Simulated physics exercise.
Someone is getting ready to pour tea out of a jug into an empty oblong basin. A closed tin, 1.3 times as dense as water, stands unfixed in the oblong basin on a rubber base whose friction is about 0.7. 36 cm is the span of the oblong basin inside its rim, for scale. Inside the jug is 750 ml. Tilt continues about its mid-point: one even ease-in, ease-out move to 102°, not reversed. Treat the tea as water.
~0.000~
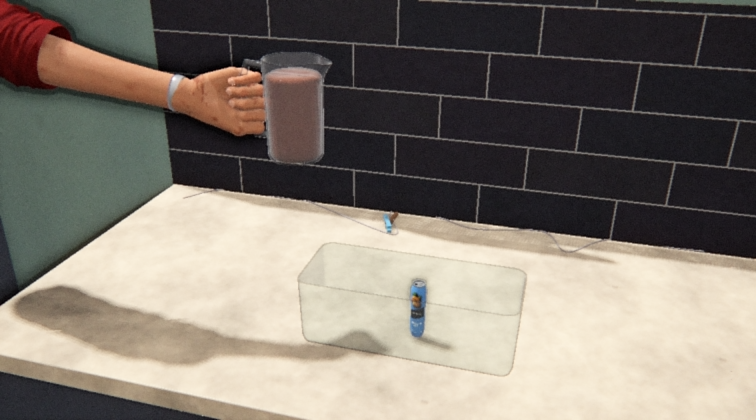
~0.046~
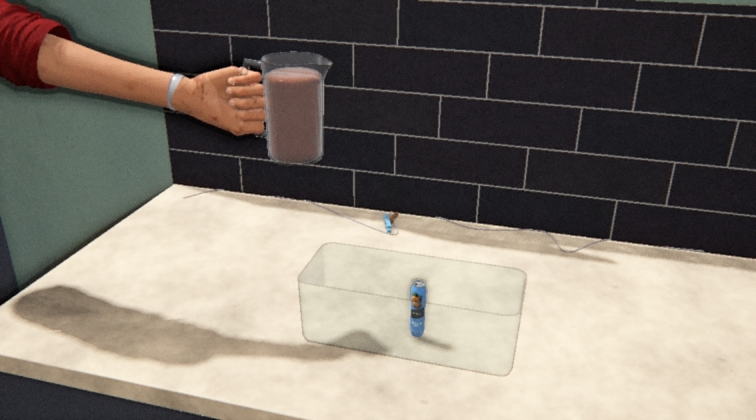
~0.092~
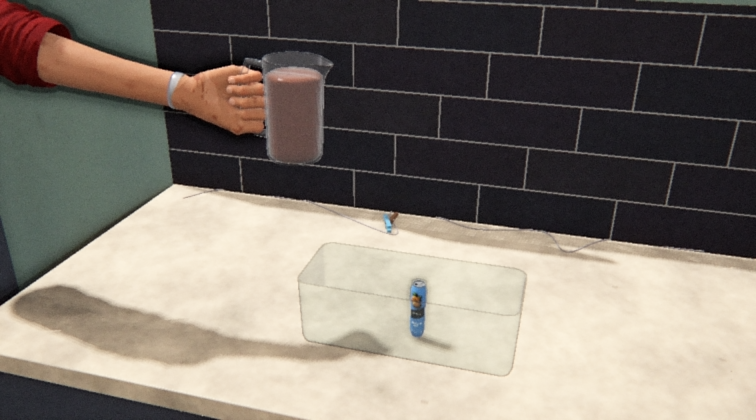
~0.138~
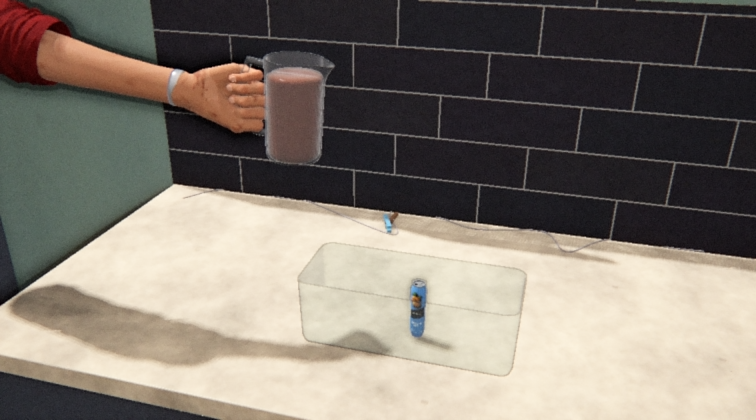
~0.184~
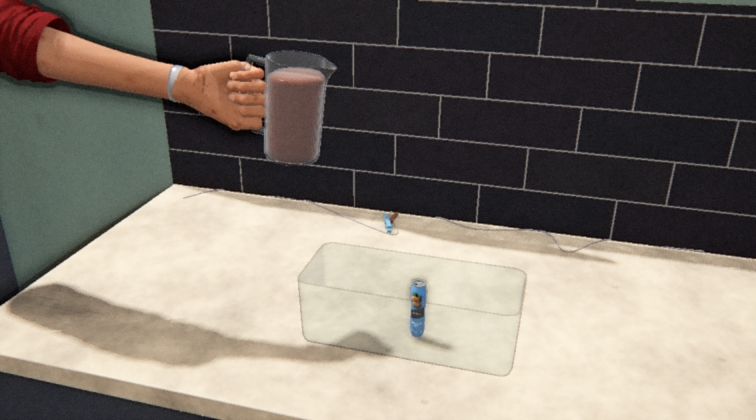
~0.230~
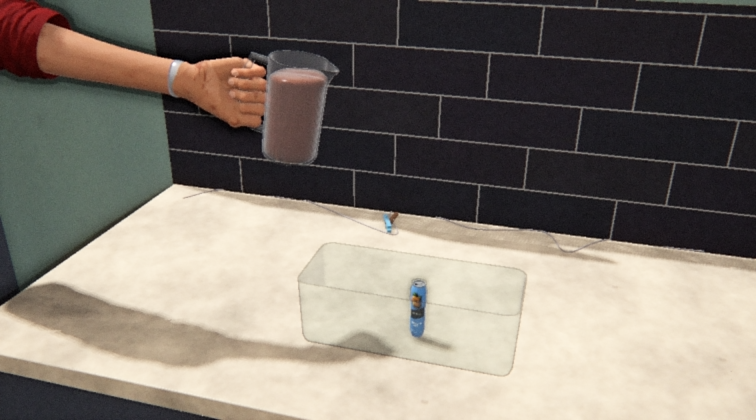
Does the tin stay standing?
It is going to fail.
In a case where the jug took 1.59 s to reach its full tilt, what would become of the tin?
Result: Tin tipped over.
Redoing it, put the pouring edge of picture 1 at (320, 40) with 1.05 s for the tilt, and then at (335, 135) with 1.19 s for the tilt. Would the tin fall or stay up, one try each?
Trial 1 - tin tips; trial 2 - tin stays standing.
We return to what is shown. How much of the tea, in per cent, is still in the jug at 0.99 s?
Near 54 percent, more or less.
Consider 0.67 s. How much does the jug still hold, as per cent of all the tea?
About 92 percent.
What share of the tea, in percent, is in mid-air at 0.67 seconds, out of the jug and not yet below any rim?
Some 8 per cent, I reckon.
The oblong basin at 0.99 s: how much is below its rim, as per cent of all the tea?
Near 20 in a hundred.
After 0.67 s the tilt is 61° and 92 per cent is still to pour; the tin stands where it began.
After 0.99 s the tilt is 95° and 54 per cent is still to pour; the tin leans 27°.
After 1.33 s the tilt is 102° and 10 per cent is still to pour; the tin lies on its side.
After 1.69 s the tilt is 102° and 1 per cent is still to pour; the tin lies on its side.
In the end the tin lies on its side.
